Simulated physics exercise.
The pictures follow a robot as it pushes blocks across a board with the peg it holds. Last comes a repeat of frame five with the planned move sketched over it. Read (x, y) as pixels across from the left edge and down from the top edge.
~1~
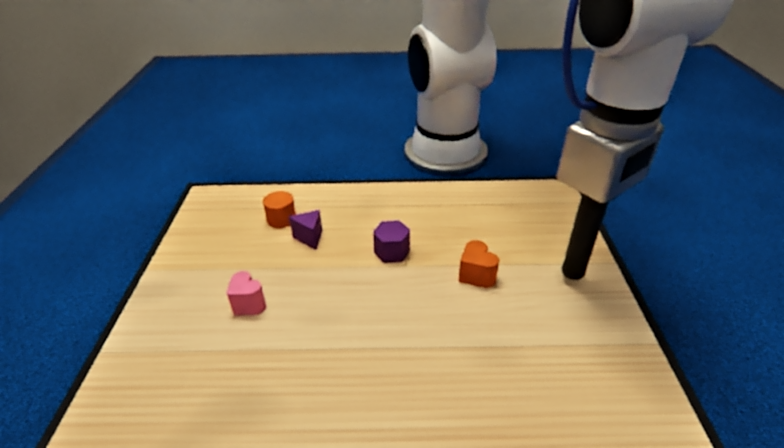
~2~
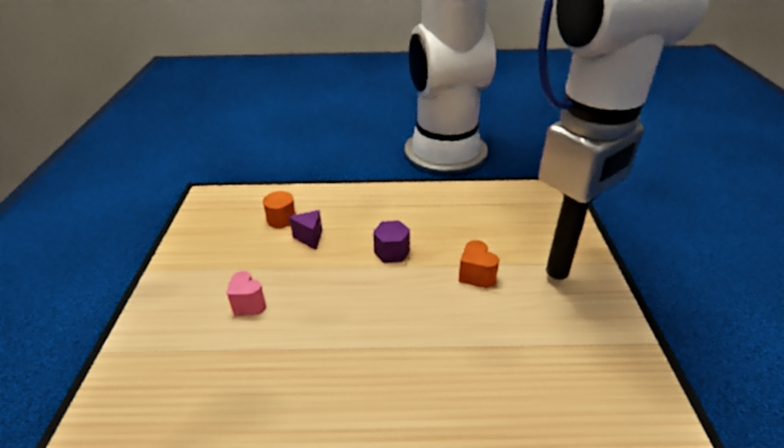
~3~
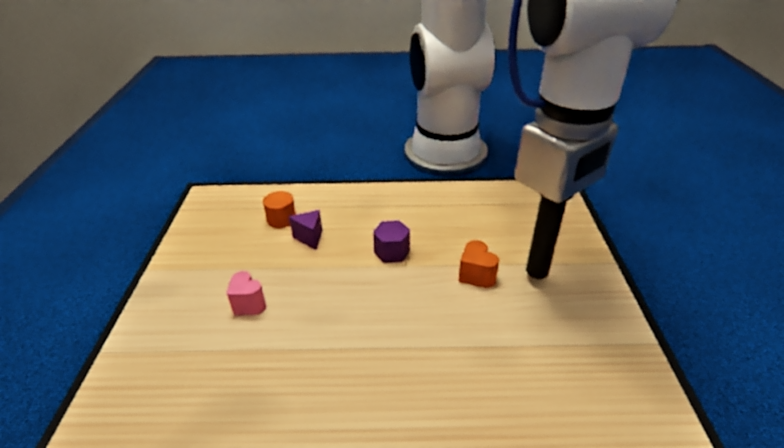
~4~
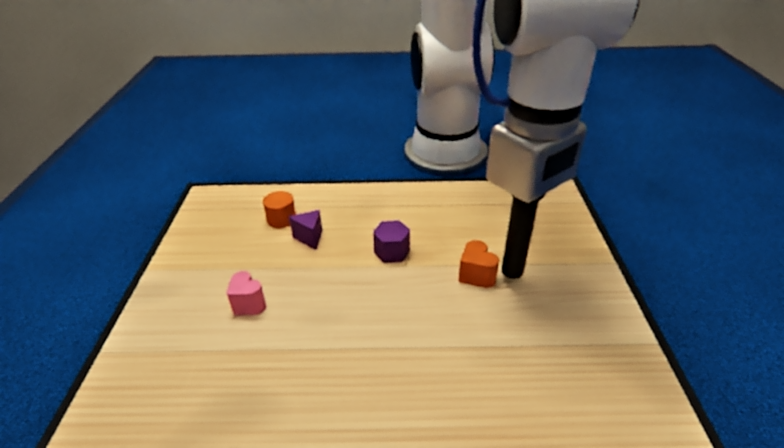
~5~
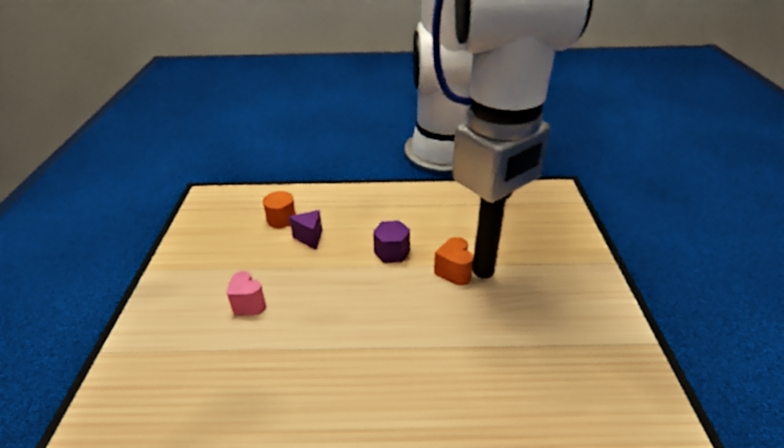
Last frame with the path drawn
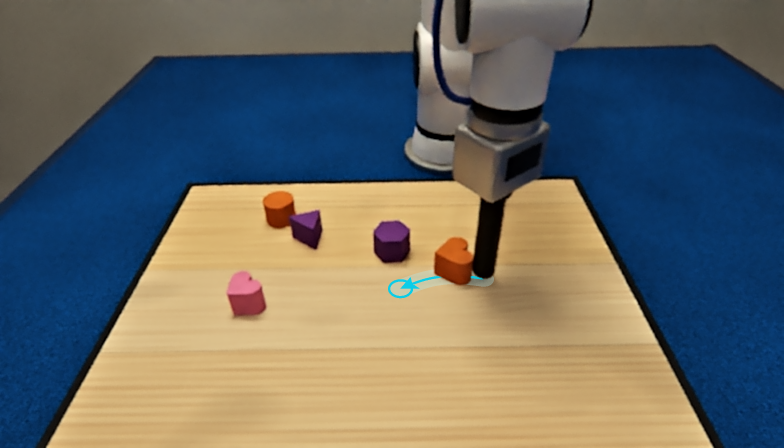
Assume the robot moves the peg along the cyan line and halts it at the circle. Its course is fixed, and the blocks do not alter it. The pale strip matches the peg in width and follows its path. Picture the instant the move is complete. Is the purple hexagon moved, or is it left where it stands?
Same place.
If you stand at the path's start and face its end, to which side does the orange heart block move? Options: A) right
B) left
A - right.
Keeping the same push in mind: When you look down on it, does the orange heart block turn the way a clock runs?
In short: Yes.
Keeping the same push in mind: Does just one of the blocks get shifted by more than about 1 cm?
I expect so.
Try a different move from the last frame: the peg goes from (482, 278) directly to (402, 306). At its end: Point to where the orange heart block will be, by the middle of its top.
Roughly at (439, 250).
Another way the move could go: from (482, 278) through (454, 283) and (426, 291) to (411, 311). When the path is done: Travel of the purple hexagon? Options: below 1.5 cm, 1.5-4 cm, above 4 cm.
Under 1.5 cm.
The drawn path runs from (482, 278) by way of (454, 276) and (426, 279) to (401, 289).
The first path, step by step. One third of the way, peg (453, 270); orange heart block (434, 245), turned 45° clockwise.
Two thirds of the way, peg (426, 273); orange heart block (419, 242), turned 80° clockwise.
At the end, peg (400, 282); purple hexagon not moved; orange heart block (418, 243), turned 85° clockwise.
